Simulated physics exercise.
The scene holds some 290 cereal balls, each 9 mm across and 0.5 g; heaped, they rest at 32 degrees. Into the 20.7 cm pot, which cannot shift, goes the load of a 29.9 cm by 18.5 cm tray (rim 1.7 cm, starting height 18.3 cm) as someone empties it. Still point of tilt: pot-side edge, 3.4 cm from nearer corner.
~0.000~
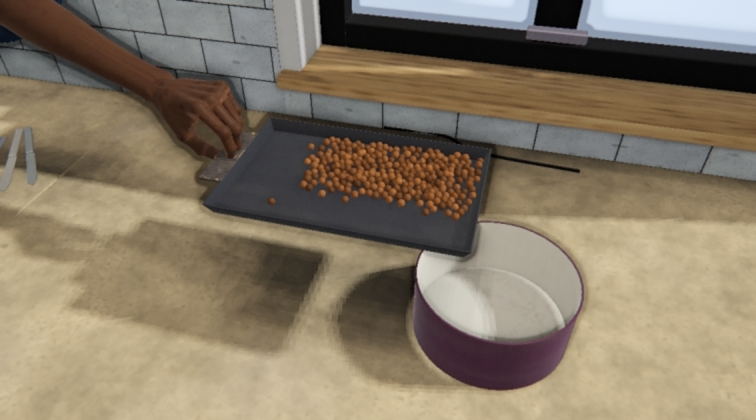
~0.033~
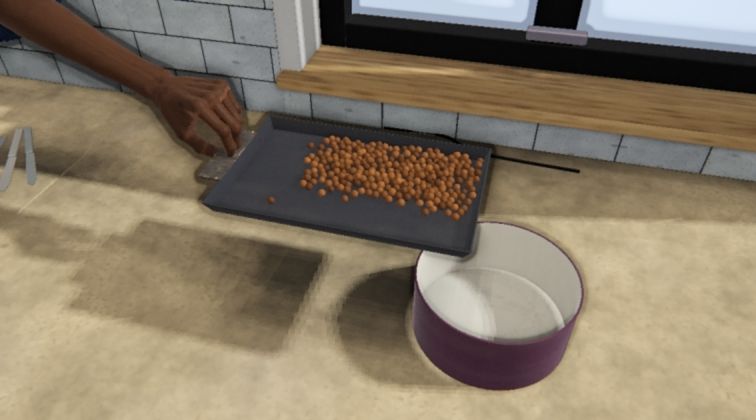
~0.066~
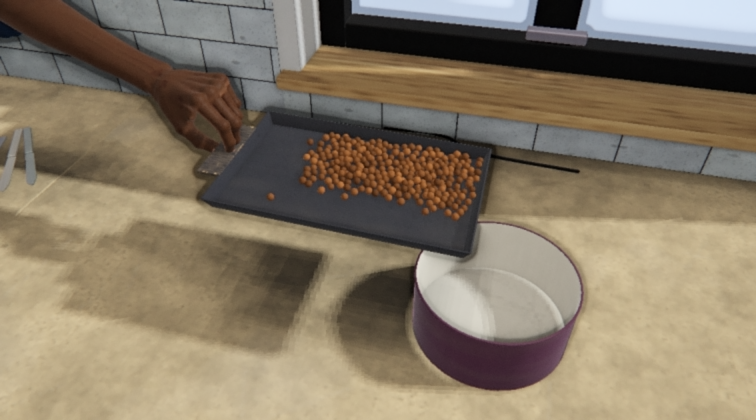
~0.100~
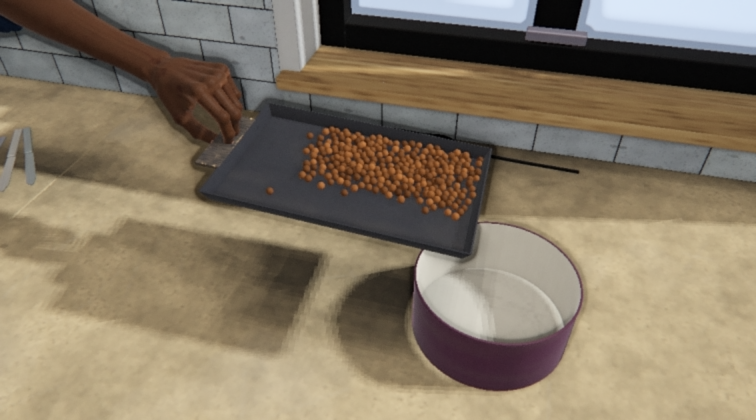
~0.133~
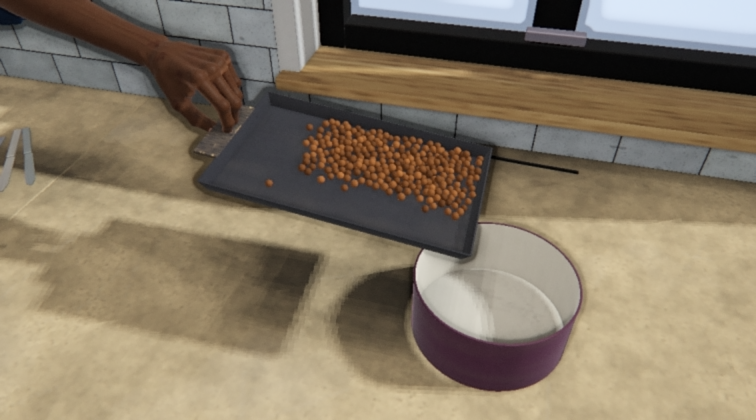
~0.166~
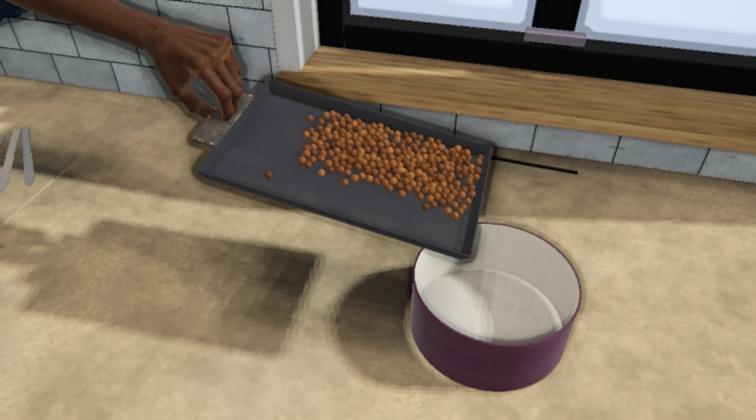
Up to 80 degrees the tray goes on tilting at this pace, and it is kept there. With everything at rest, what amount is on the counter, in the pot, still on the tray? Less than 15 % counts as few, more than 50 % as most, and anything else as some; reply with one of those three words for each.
Here it is: Counter: Few, pot: Most, tray: Few.
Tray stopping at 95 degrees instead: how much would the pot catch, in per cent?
Around 95 %, I reckon.
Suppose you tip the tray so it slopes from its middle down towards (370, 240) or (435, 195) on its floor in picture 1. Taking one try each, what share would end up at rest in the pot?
I'd put it at about 30 per cent for the first tilt and about 70 per cent for the second.
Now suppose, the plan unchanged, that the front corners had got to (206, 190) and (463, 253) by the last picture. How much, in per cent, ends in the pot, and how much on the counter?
Pot 30, counter 70.
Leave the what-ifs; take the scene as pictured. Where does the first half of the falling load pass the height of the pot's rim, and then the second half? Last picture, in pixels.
Early: About (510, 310); late: About (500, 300).
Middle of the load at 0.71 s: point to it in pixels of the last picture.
Load centre est.: (483, 202) px.
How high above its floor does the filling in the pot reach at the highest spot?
Roughly 2.5 cm.
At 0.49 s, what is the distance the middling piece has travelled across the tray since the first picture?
It has moved some 3 cm from its start.
After 0.49 s, tilt 44 degrees; the tray holds 100 %, the pot 0 %.
After 0.71 s, tilt 67 degrees; the tray holds 80 %, the pot 0 %.
After 1.05 s, tilt 80 degrees; the tray holds 10 %, the pot 75 %.
In the end, at 1.9 s, counter 5 %, pot 95 %, tray 0 %.
